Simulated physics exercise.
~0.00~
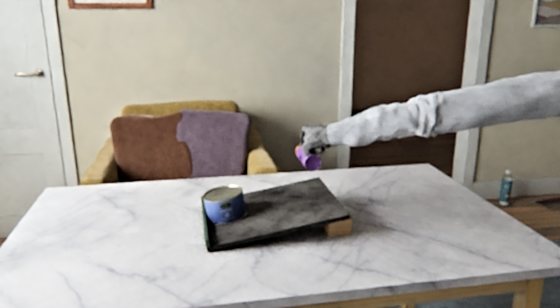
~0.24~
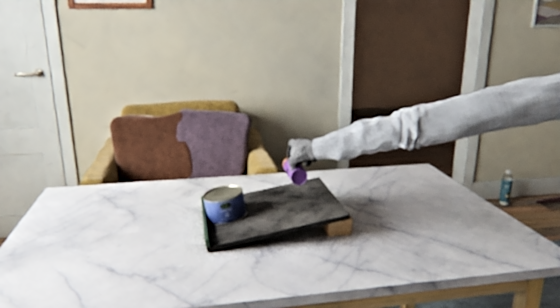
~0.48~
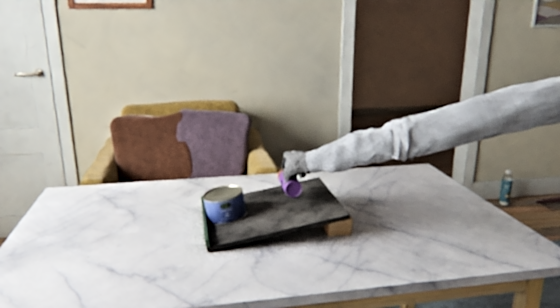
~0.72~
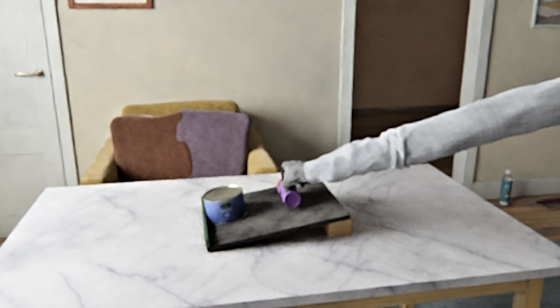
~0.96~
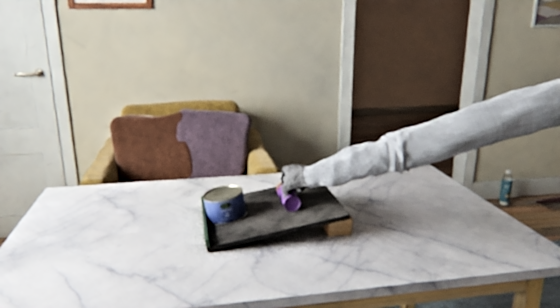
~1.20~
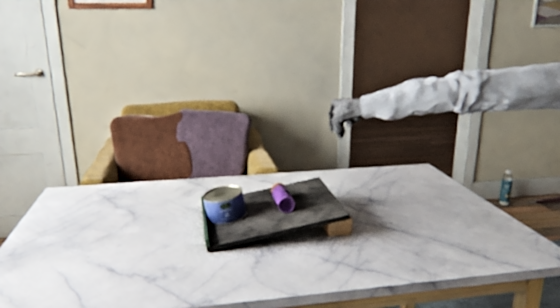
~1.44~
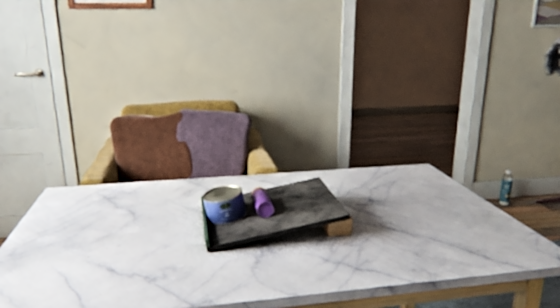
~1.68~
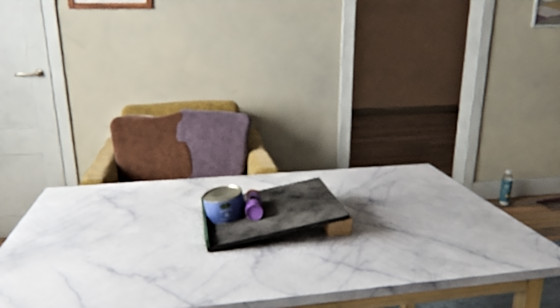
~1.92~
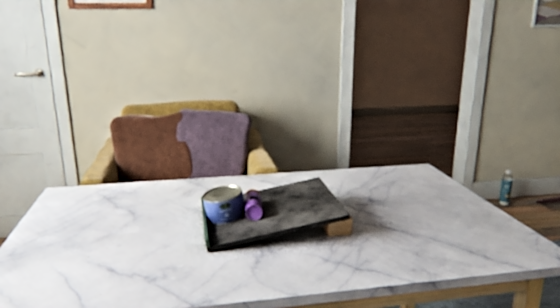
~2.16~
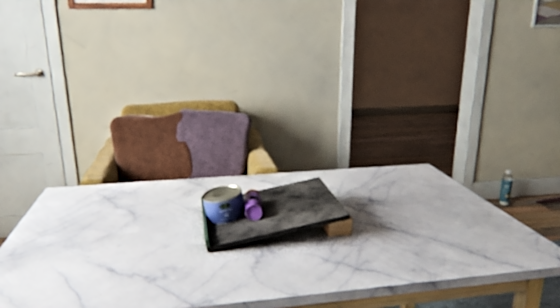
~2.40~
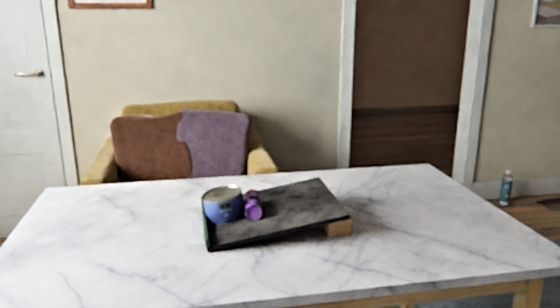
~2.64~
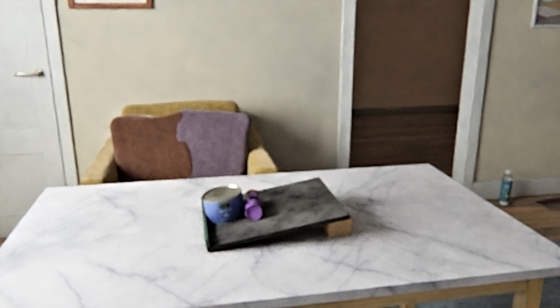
In a room with beige walls, a still view looks across a white marbled table toward an armchair draped in brown and purple, with doors on either side. On the table, a dark board slopes down to the left, propped on a wooden block at its right end, with a blue tub at its left. A gloved hand reaches in from the right, lowers a small purple container onto the board on its side, lets go and withdraws. The container moves left down the board toward the tub. It stops against the tub, which stays in place.
